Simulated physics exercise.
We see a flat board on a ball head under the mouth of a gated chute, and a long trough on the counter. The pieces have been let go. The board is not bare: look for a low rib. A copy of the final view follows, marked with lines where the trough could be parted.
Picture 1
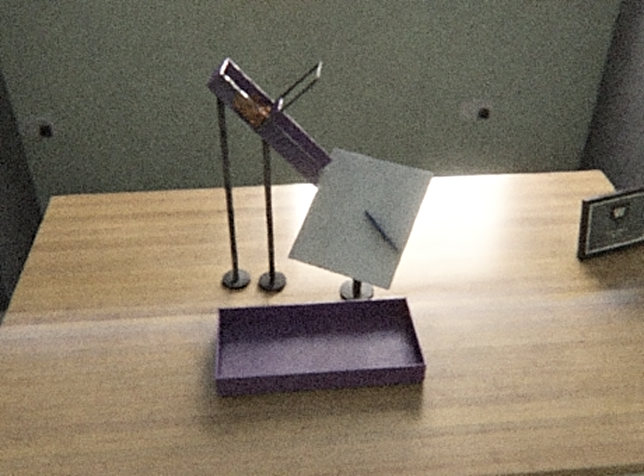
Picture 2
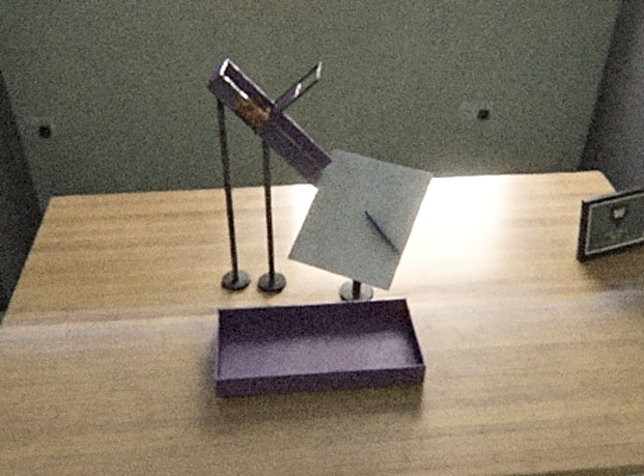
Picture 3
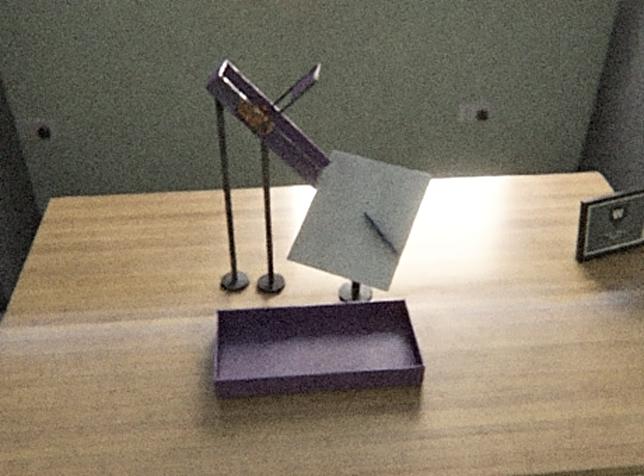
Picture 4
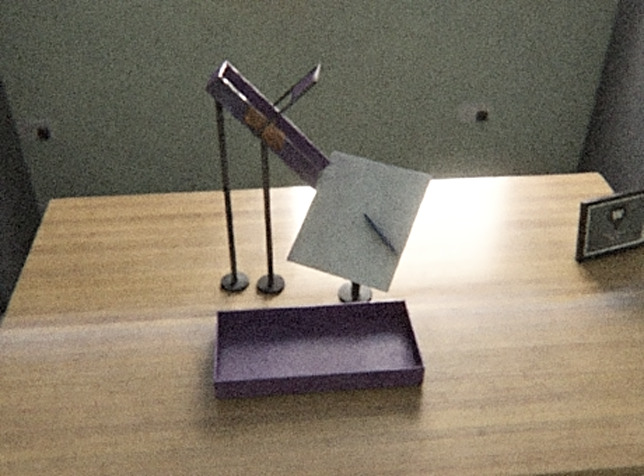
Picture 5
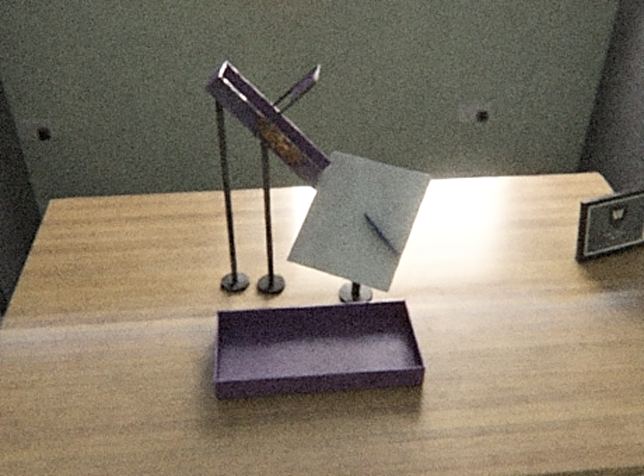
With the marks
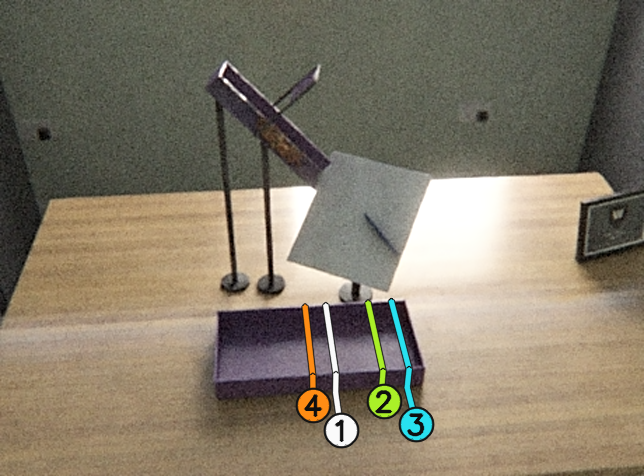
At first, a small clump of brown bits sits near the top of a sloping purple chute, above a tilted pale board with a thin dark rib and an empty purple trough. The bits then slide down the chute toward the board, while everything else stays still.
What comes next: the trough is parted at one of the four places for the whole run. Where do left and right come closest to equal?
It is 1.
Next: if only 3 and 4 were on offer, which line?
Line 4.
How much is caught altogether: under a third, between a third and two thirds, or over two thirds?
Over two thirds.
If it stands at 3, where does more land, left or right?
Left.
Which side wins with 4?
The right side.
On the marked copy, line 1 crosses the front rim at (335, 373); line 2 crosses the front rim at (382, 370); line 3 crosses the front rim at (408, 368); line 4 crosses the front rim at (312, 374).
Choosing 1, of what is caught, close to a third on the left of the divider, close to two thirds on the right.
Choosing 2, of what is caught, the bulk on the left of the divider, a small share on the right.
Choosing 3, of what is caught, all but a few on the left of the divider, only a few on the right.
Choosing 4, of what is caught, close to a quarter on the left of the divider, the bulk on the right.
